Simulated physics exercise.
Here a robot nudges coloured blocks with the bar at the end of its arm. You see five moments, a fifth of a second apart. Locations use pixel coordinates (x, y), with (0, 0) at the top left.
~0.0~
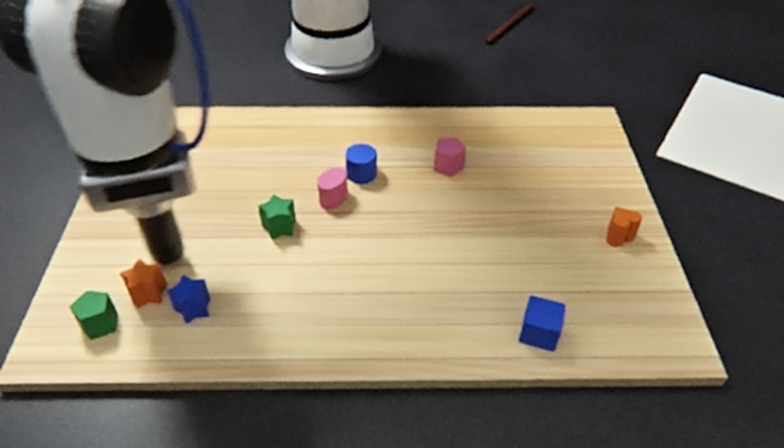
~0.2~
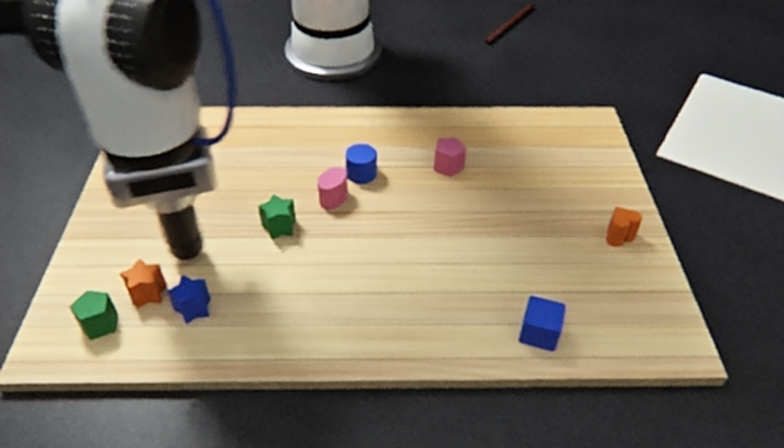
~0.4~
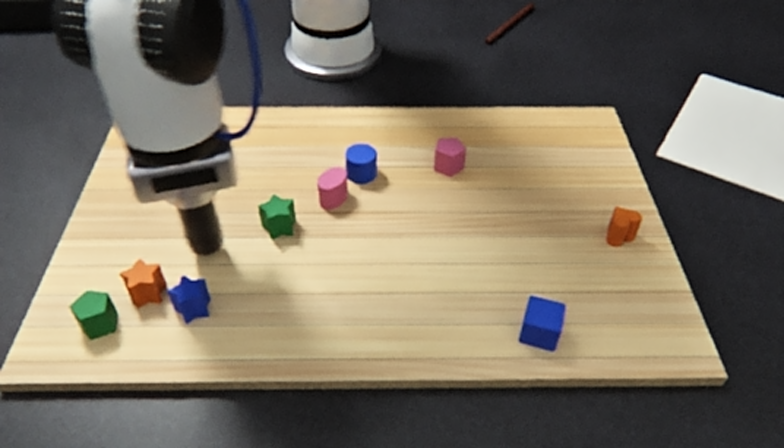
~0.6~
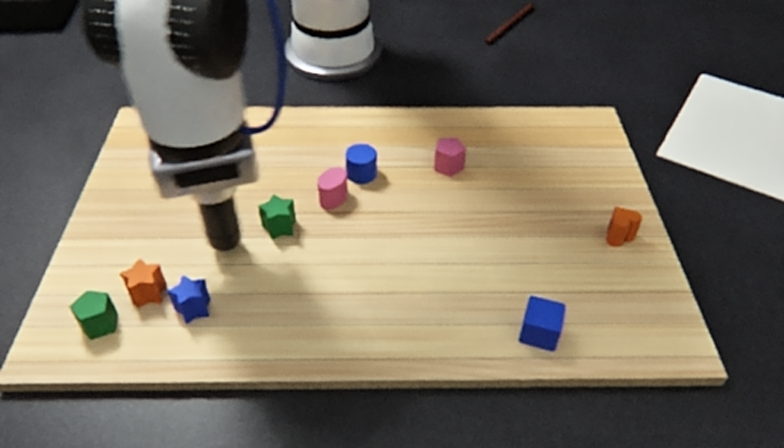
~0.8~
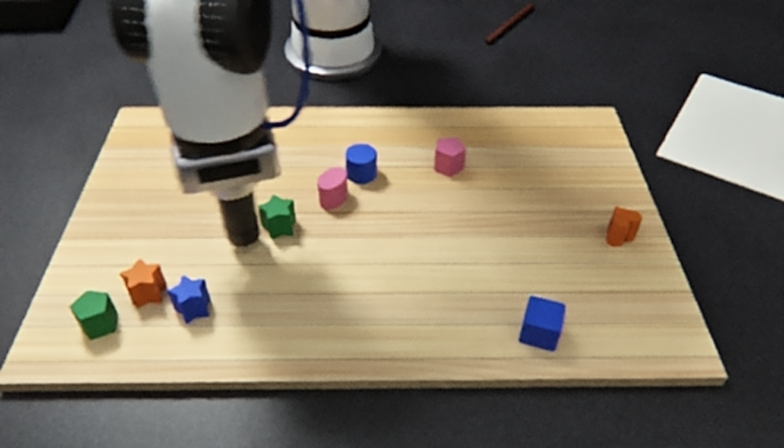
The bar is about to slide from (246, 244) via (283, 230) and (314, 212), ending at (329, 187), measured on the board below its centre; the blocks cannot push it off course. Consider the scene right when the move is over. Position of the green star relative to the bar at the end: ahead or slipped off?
It is gone from the front.
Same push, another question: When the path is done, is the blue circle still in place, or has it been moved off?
The blue circle will be pushed away from where it stands.
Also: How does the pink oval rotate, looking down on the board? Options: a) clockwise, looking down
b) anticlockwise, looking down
b - anticlockwise, looking down.
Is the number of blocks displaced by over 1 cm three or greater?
My answer is yes.
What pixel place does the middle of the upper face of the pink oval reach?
The centre of its top will be at (363, 163).
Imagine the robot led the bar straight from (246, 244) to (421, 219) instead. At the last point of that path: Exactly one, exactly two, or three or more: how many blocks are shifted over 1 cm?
Shifted over 1 cm: One.
What follows on the original path. One third of the way, bar (283, 221); green star (306, 195).
Two thirds of the way, bar (313, 203); green star (341, 185), turned 15° clockwise; pink oval (352, 167), turned 65° anticlockwise; blue circle (363, 149).
At the end, bar (328, 179); blue star still; green star (351, 181), turned 60° clockwise; pink oval (363, 163), turned 105° anticlockwise; blue circle (365, 145).
